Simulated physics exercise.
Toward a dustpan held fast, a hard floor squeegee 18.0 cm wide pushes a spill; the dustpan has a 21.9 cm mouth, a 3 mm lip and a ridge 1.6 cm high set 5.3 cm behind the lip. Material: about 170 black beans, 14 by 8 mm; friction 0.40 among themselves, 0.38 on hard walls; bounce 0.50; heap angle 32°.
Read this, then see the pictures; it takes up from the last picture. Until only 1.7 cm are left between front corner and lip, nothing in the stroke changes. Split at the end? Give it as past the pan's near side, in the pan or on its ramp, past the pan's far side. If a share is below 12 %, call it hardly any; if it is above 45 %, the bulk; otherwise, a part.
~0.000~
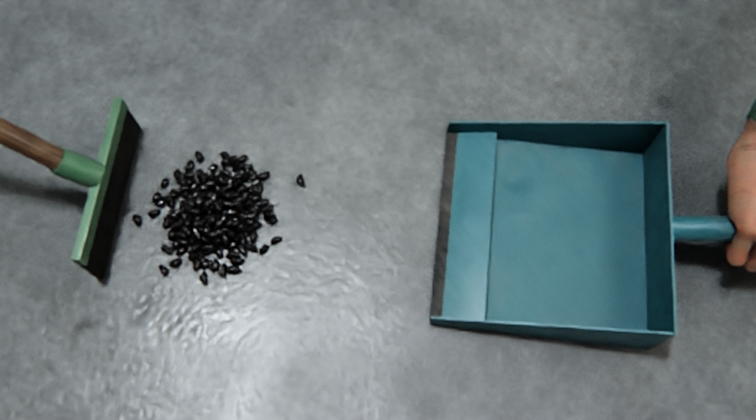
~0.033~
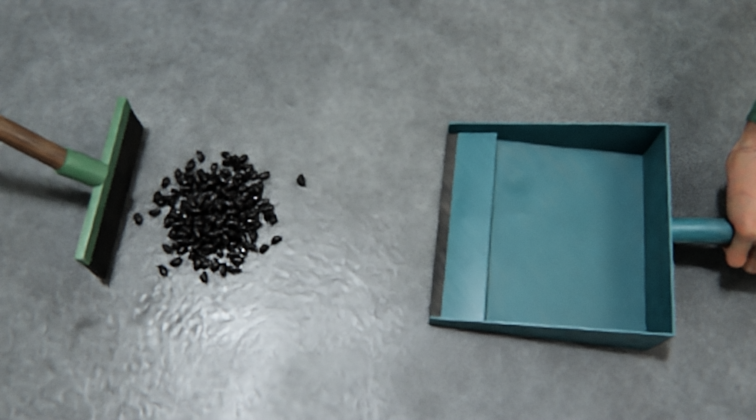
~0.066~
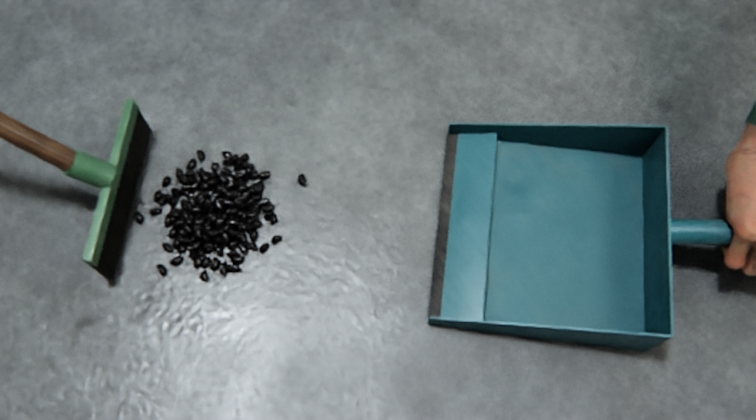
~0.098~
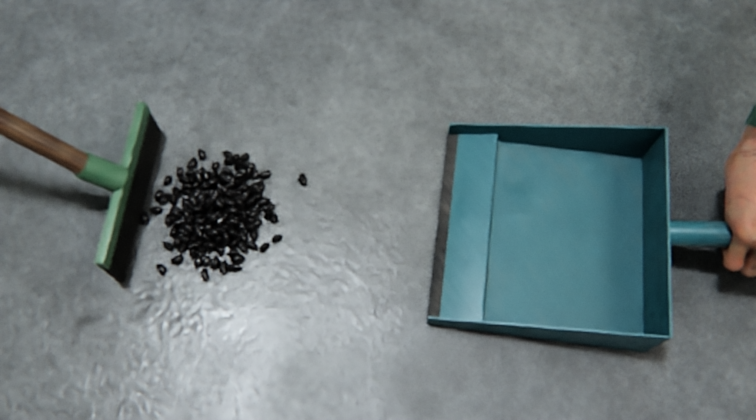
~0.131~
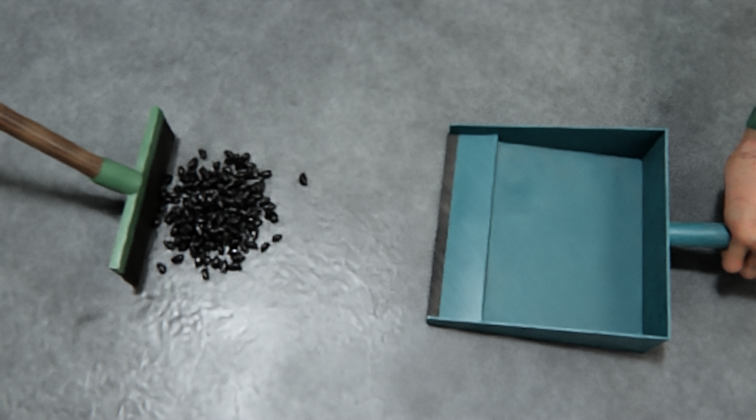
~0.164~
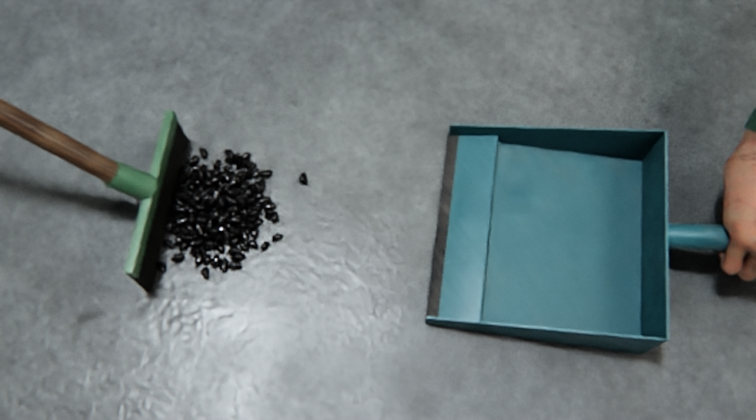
Near side: A part. Pan: A part. Far side: Hardly any.
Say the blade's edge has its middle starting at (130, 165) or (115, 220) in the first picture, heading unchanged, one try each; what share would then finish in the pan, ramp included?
Some 35 and 20 per cent.
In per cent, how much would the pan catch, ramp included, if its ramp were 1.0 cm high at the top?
30 per cent.
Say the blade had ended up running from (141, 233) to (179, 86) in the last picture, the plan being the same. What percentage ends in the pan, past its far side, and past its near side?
That ends as pan 5, far 25, and near 0.
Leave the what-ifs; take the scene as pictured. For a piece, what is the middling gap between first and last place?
Median shift: Approx. 26 cm.
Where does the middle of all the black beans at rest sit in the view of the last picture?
Around (429, 269).
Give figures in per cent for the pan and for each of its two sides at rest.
Near: 25; pan: 25; far: 0 (percent).
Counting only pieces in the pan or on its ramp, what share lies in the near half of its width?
Roughly 100 in a hundred.
Then, at 0.46 s, middle of the blade 16 cm from the lip; 0 % over the lip, far side 0 %, near side 10 %.
After 0.65 s, middle of the blade 7 cm from the lip; 0 % over the lip, far side 0 %, near side 15 %.
After 0.97 s, middle of the blade 2 cm from the lip; 25 % over the lip, far side 0 %, near side 25 %.
By 2.4 s all is still; near side 25 %, pan 25 %, far side 0 %, in front of the lip or behind the blade 50 %.
